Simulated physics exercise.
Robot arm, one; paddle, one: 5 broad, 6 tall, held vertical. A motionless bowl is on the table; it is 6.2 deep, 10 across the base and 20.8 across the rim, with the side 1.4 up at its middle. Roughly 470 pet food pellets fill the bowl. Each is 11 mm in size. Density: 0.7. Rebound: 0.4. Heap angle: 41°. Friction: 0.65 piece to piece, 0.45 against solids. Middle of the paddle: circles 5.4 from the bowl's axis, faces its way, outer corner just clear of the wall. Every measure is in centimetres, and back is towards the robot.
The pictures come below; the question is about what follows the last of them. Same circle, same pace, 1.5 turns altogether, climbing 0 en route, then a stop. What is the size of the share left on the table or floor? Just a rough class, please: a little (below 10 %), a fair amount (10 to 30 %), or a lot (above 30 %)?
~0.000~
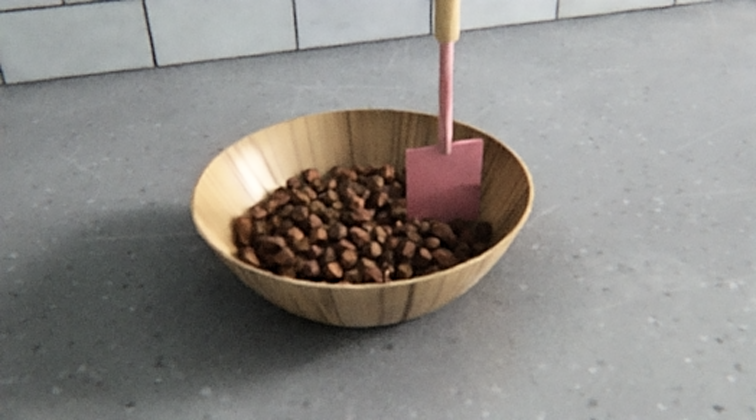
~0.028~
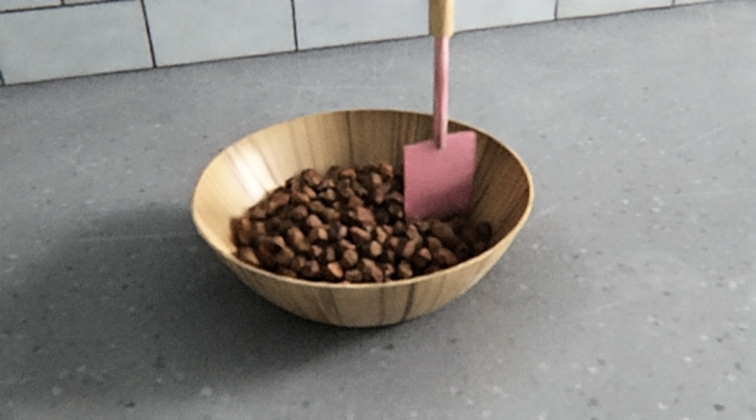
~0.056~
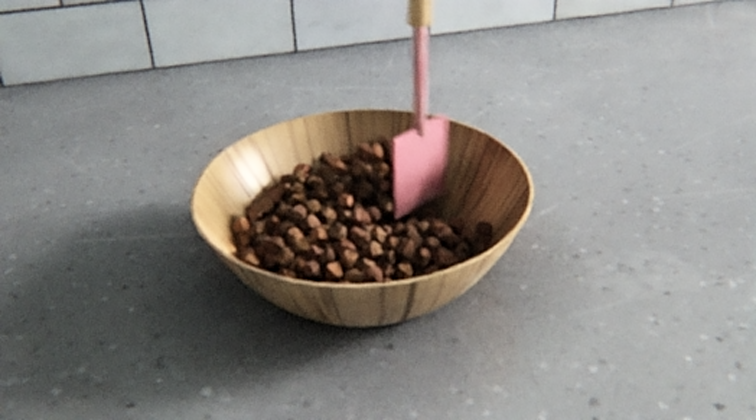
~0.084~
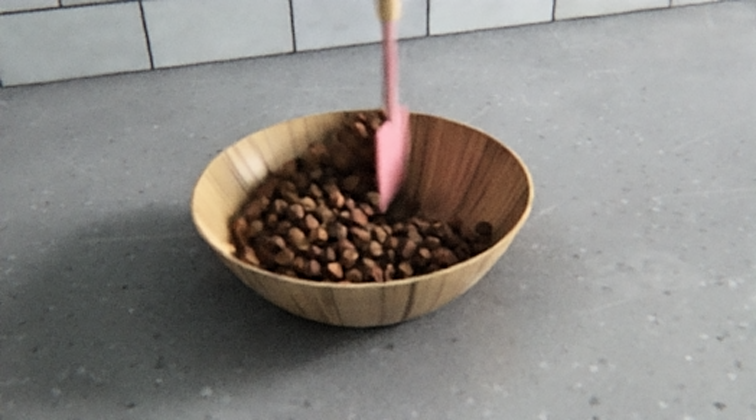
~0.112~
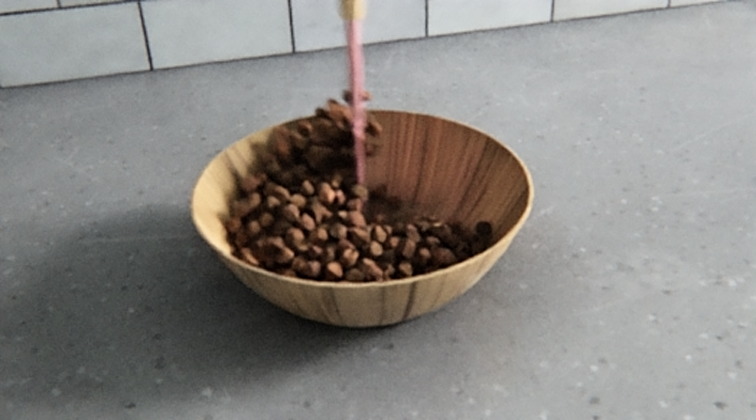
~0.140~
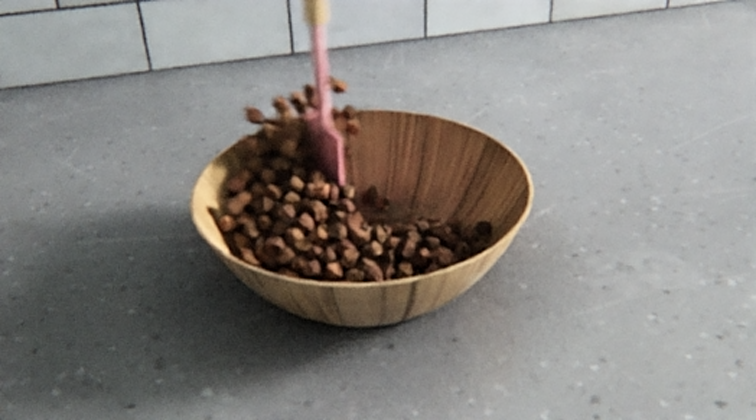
A lot.
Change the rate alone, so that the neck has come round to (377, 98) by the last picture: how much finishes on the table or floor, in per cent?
It comes to around 30 percent.
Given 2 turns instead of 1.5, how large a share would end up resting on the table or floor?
That would give some 55 percent.
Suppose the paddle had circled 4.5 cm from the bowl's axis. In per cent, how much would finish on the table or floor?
It would be close to 40 per cent then.
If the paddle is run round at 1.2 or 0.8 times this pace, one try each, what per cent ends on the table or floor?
Roughly 60 and 35 per cent.
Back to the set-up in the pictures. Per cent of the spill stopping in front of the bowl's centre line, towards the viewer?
Result: Roughly 60 %.
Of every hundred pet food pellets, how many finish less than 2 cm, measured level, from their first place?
Roughly 10 percent.
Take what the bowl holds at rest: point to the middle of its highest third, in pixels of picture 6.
It is centred around (325, 281).
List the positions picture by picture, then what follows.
The first frame shows paddle neck at (445, 123), 0° round; upper third of the load around (349, 229), from x 245 to 485, top at y 170; 474 in the bowl.
The second frame shows paddle neck at (440, 118), 9° round; upper third of the load around (349, 229), from x 245 to 485, top at y 170.
The third frame shows paddle neck at (420, 106), 31° round; upper third of the load around (347, 209), from x 240 to 485, top at y 145.
The fourth frame shows paddle neck at (390, 99), 55° round; upper third of the load around (341, 200), from x 240 to 485, top at y 115.
The fifth frame shows paddle neck at (356, 98), 79° round; upper third of the load around (320, 191), from x 235 to 485, top at y 95.
The sixth frame shows paddle neck at (322, 103), 104° round; upper third of the load around (295, 187), from x 230 to 485, top at y 80; 472 in the bowl, 2 in flight or on the tool.
After 0.33 s, 271° round, highest piece 11 above the table; 376 in the bowl, 33 on the table or floor, 65 in flight or on the tool.
After 0.53 s, 79° round, highest piece 10 above the table; 290 in the bowl, 141 on the table or floor, 43 in flight or on the tool.
After 0.82 s, 180° round, highest piece 6 above the table; 249 in the bowl, 224 on the table or floor, 1 in flight or on the tool.
After 1.52 s, 180° round, highest piece 6 above the table; 249 in the bowl, 225 on the table or floor.
At rest, 249 in the bowl, 225 on the table or floor. That is 47 % on the table or floor.
